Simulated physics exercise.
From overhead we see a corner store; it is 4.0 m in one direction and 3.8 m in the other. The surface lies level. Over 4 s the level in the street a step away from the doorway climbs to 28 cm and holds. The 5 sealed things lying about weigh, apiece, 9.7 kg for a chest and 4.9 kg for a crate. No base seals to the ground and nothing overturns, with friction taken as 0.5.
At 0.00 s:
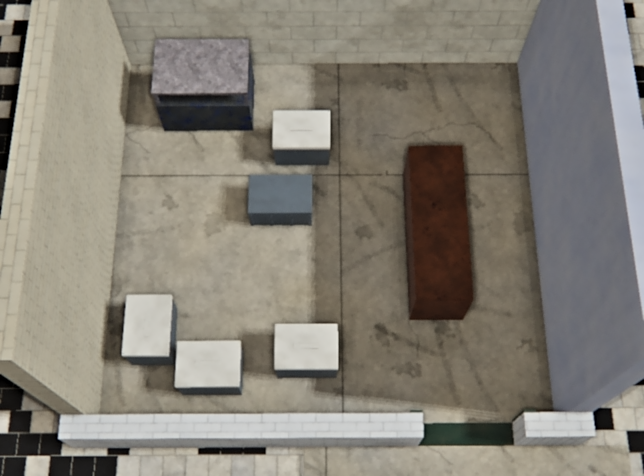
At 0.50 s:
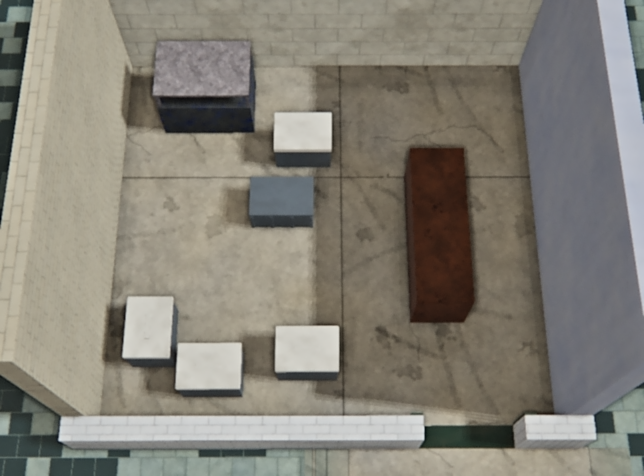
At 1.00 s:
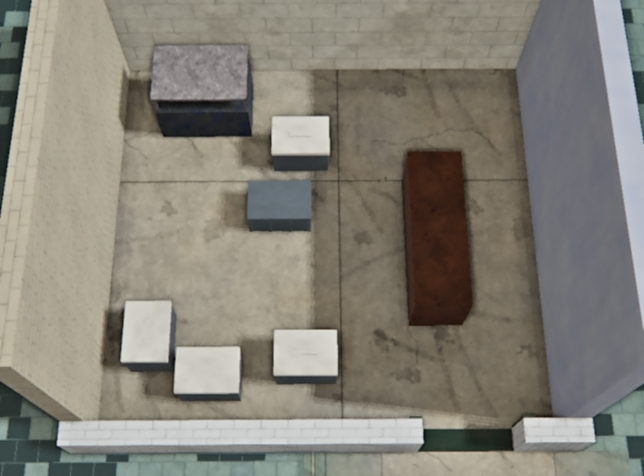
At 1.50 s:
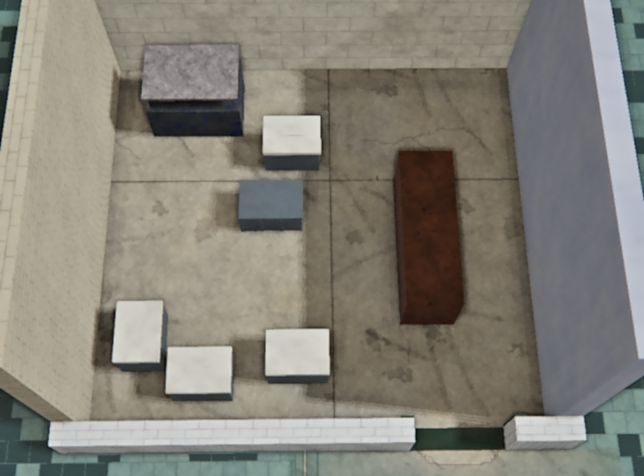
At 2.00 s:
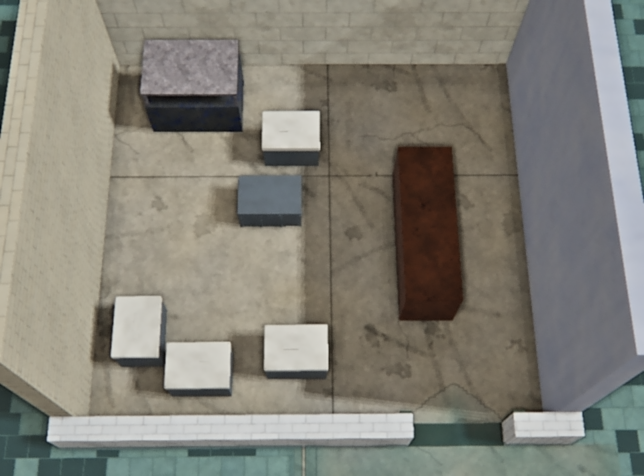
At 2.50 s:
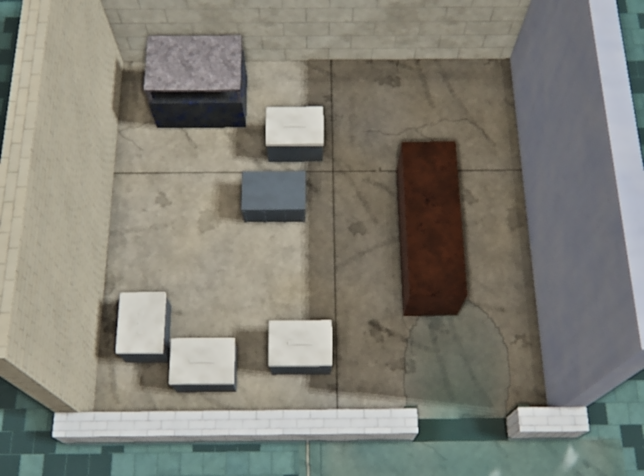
A roofless corner store, seen from high overhead, shows a stained stone floor between cream brick walls and a pale bluish wall on the right. A long rust-brown block lies right of centre, with white-topped boxes, a blue-grey box and a dark, marble-topped counter to its left. Outside, the black-and-white tiles turn green as water covers them, then a thin sheet creeps in through the front gap while the camera shakes slightly and the objects stay put.
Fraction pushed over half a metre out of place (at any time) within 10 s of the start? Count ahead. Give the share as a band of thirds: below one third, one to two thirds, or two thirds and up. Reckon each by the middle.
The share is one to two thirds.
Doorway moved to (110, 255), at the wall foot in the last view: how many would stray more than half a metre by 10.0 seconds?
Count: 3.
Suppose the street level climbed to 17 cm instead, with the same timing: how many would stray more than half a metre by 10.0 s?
Under that setup the answer is 0.
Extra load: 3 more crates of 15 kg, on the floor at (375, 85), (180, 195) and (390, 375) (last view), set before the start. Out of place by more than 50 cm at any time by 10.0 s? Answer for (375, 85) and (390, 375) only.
One by one: Above; above.
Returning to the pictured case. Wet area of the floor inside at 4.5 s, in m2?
At that time the wet patch spans about 6.5 m2.
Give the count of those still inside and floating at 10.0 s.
At that moment 3.
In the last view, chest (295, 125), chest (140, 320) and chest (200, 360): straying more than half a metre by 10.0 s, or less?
Result, in order: Exceeded / stayed within / stayed within.
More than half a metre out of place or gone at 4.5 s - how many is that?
Tally: 0.
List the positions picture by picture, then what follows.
The first picture shows a chest at (208, 363), on the bottom; a chest at (306, 346) rests on the ground; water covers 0.0 m2; 0 of 5 have shifted.
The second picture shows a chest at (209, 365), on the bottom; a chest at (307, 348), on the bottom; water covers 0.0 m2; 0 of 5 have shifted.
The third picture shows a chest at (207, 370), on the bottom; a chest at (305, 352), on the bottom; water covers 0.0 m2; 0 of 5 have shifted.
The fourth picture shows a chest at (199, 369) rests on the ground; a chest at (297, 352), on the bottom; water covers 0.0 m2; 0 of 5 have shifted.
The fifth picture shows a chest at (198, 365) rests on the ground; a chest at (296, 347), on the bottom; water covers 0.1 m2; 0 of 5 have shifted.
The sixth picture shows a chest at (202, 360), on the bottom; a chest at (300, 343), on the bottom; water covers 0.8 m2; 0 of 5 have shifted.
After 3.5 s 0 of 5 are over 50 cm from their spots; 0 afloat.
After 4.5 s 0 of 5 are over 50 cm from their spots; 0 afloat.
After 7.0 s 1 of 5 are over 50 cm from their spots; 1 afloat.
After 10.0 s 2 of 5 are over 50 cm from their spots, and 2 have been at some point; 3 afloat.
